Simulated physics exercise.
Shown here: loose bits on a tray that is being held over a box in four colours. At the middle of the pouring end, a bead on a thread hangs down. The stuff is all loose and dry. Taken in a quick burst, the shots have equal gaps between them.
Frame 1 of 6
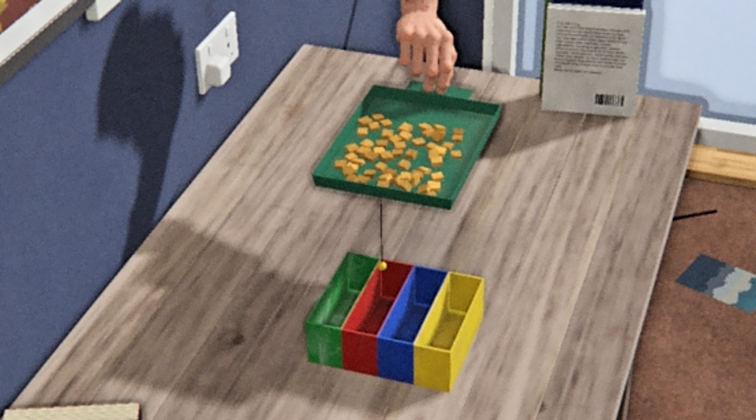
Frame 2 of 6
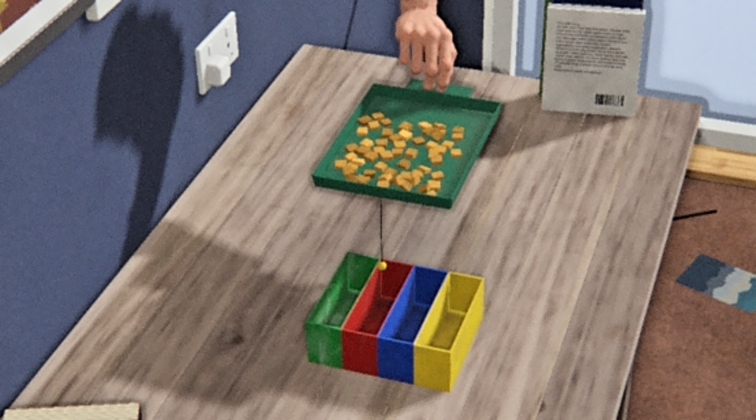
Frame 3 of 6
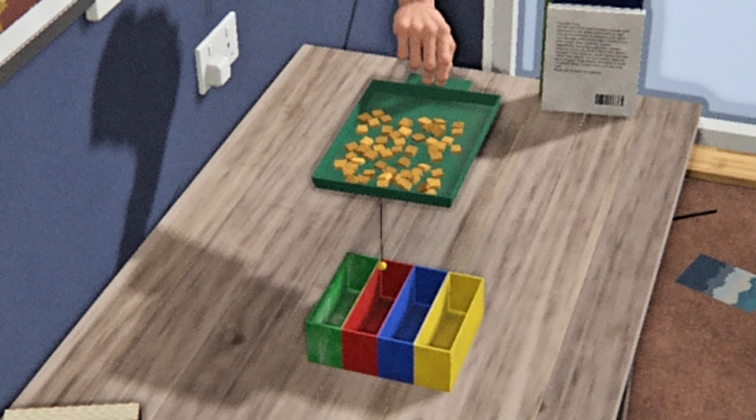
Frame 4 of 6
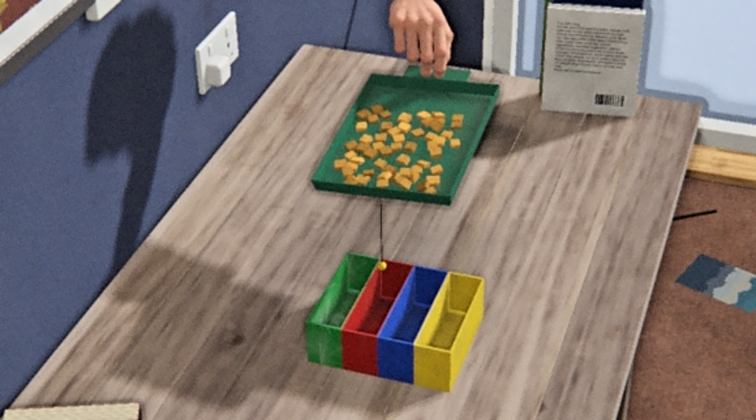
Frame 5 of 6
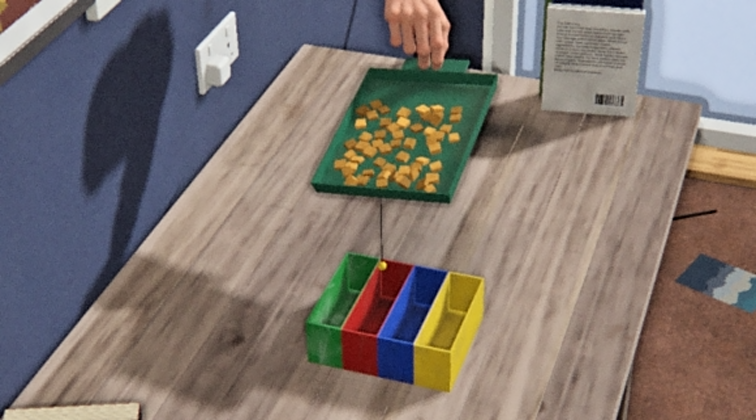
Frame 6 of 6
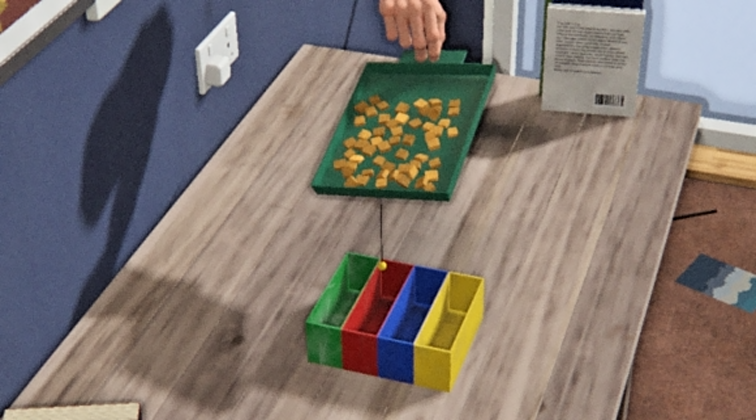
On a wooden table, a hand gradually tilting a green tray of cereal squares toward its left corner above a four-coloured box.
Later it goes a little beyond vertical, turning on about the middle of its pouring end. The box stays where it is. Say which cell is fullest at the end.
The green cell is fullest at the end.
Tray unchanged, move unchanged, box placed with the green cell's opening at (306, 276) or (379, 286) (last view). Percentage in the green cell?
First position: Some 50 %; second position: Some 0 %.
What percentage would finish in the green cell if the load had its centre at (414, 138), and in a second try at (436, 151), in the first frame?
In turn 20 and 30 in a hundred.
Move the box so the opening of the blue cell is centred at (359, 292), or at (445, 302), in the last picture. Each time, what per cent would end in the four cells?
100 %, 0 %.
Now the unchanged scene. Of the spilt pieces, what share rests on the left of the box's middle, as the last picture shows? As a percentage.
Share to the left: Near 100 per cent.
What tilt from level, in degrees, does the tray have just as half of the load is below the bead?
Angle: Close to 110°.
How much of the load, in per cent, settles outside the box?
About 60 per cent.
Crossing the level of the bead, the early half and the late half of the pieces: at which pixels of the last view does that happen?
First part (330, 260), rest (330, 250).
Just after the last frame, tray tipped steeply; every one on the tray.
A moment on, tray tipped right over; the larger part on the tray; about a tenth falling or outside the box.
Further on, tray tipped past a quarter turn; roughly a third in the green cell; roughly two thirds falling or outside the box.
When it is over, tray tipped past a quarter turn; roughly a third in the green cell; not one in the yellow cell; not one in the blue cell; not one in the red cell; roughly two thirds outside the box.
